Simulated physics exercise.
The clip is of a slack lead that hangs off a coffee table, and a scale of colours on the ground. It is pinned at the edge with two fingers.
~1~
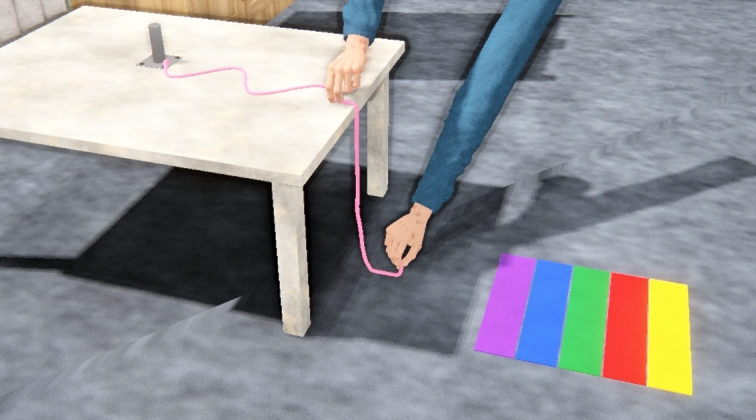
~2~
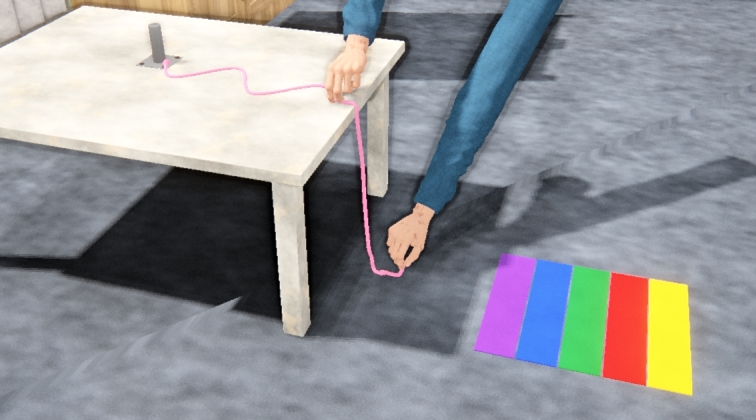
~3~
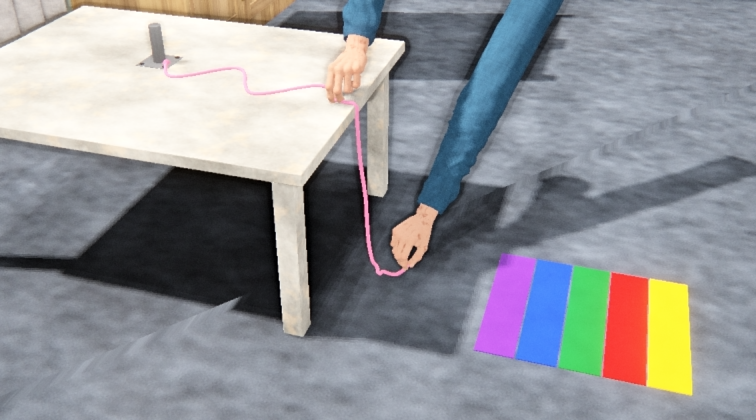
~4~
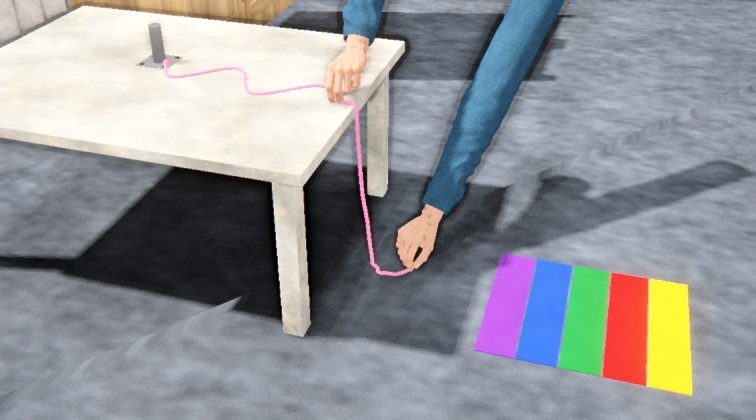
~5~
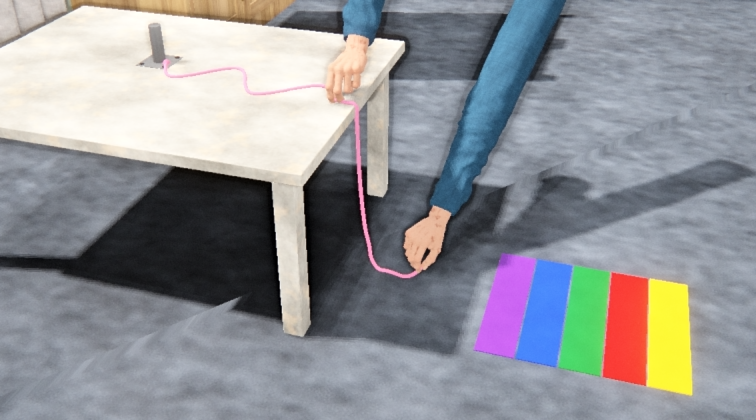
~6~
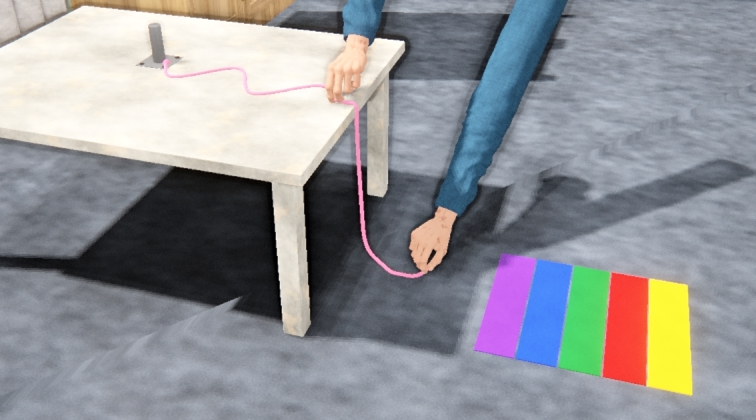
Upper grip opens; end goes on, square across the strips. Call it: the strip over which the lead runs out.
Red.
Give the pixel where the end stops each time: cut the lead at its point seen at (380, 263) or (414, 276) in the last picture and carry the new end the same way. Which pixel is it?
The first cut gives (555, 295) and the second gives (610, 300).
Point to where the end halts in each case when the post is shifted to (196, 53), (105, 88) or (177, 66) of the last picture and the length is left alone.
The three places are (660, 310), (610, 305) and (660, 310), in that order.
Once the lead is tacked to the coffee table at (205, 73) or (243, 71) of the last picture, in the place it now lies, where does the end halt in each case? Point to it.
Per try (px, approx.): (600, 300); (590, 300).
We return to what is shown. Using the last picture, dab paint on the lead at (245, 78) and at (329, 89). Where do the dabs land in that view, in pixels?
The first lands at (286, 82), while the second lands at (395, 120).
Soon after, end near (569, 295); over blue.
After that, end near (608, 302); over green.
At the stop, end near (632, 307); over red. It gets as far as the red strip.
